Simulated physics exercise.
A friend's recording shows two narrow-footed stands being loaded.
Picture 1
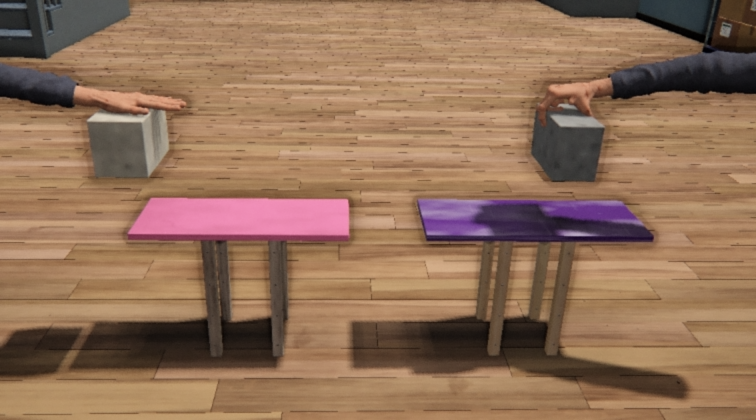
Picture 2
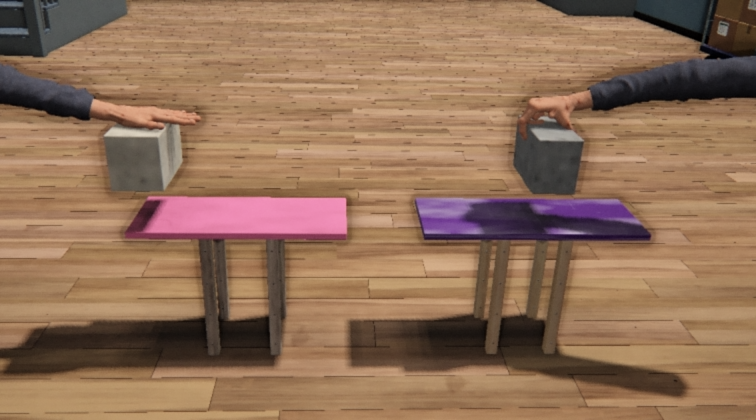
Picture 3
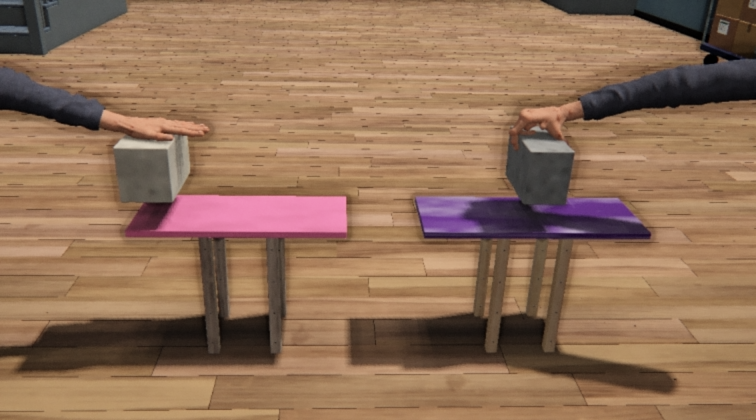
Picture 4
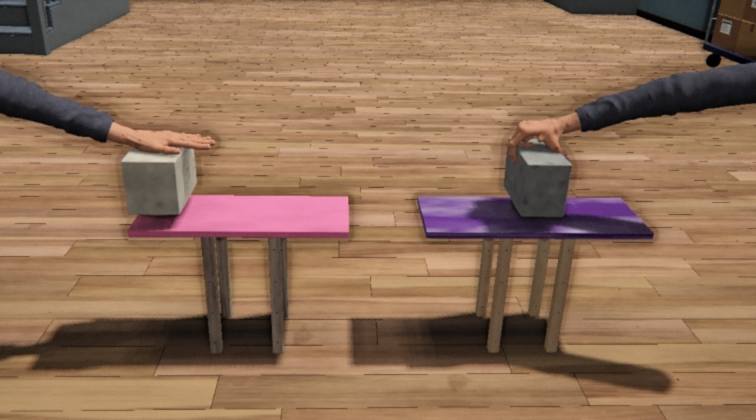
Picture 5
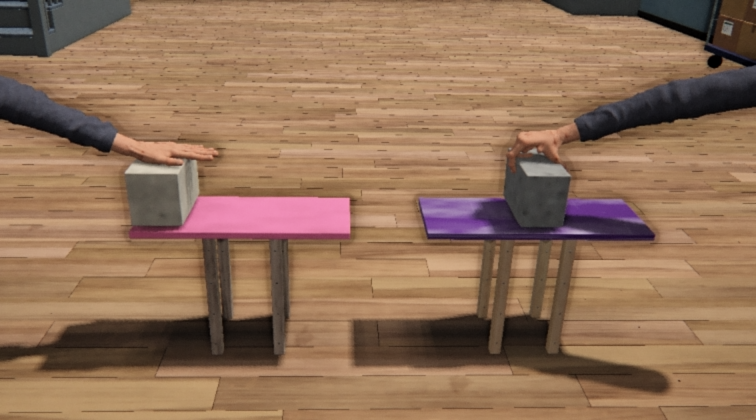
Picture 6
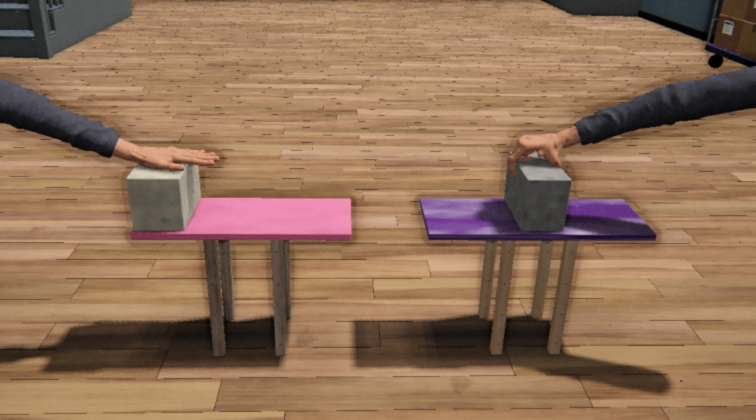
Two hands lowering grey blocks onto a pink table at left and a purple table at right, keeping hold of both.
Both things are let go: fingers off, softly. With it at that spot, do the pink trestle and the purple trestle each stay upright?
Result: The pink trestle topples; the purple trestle stays upright.
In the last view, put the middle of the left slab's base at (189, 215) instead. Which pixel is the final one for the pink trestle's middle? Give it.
About (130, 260).
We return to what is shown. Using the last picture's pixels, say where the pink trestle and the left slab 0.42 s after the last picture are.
The pink trestle around (204, 214); the left slab around (118, 210).
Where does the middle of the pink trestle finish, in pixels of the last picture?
Resting spot: Approximately (129, 258).
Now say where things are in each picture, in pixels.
In the first picture, still on the way; pink trestle (245, 219); purple trestle (530, 220); right slab (565, 141).
In the second picture, still on the way; purple trestle (527, 219); left slab (146, 150).
In the third picture, still on the way; pink trestle (243, 216); right slab (538, 164).
In the fourth picture, still on the way; purple trestle (530, 217); left slab (161, 173).
In the fifth picture, still on the way; pink trestle (246, 217); right slab (535, 187).
In the sixth picture, in place, still held; pink trestle (248, 218); purple trestle (532, 219); left slab (166, 189).
Then, 0.42 s later than the last frame, pink trestle tilted by 19° near (203, 214); purple trestle at rest near (532, 219).
Then, 0.56 s later than the last frame, pink trestle tilted by 47° near (164, 233); purple trestle at rest near (532, 219).
When it is over, the pink trestle overbalances, near (129, 258); the purple trestle holds firm, near (532, 219).
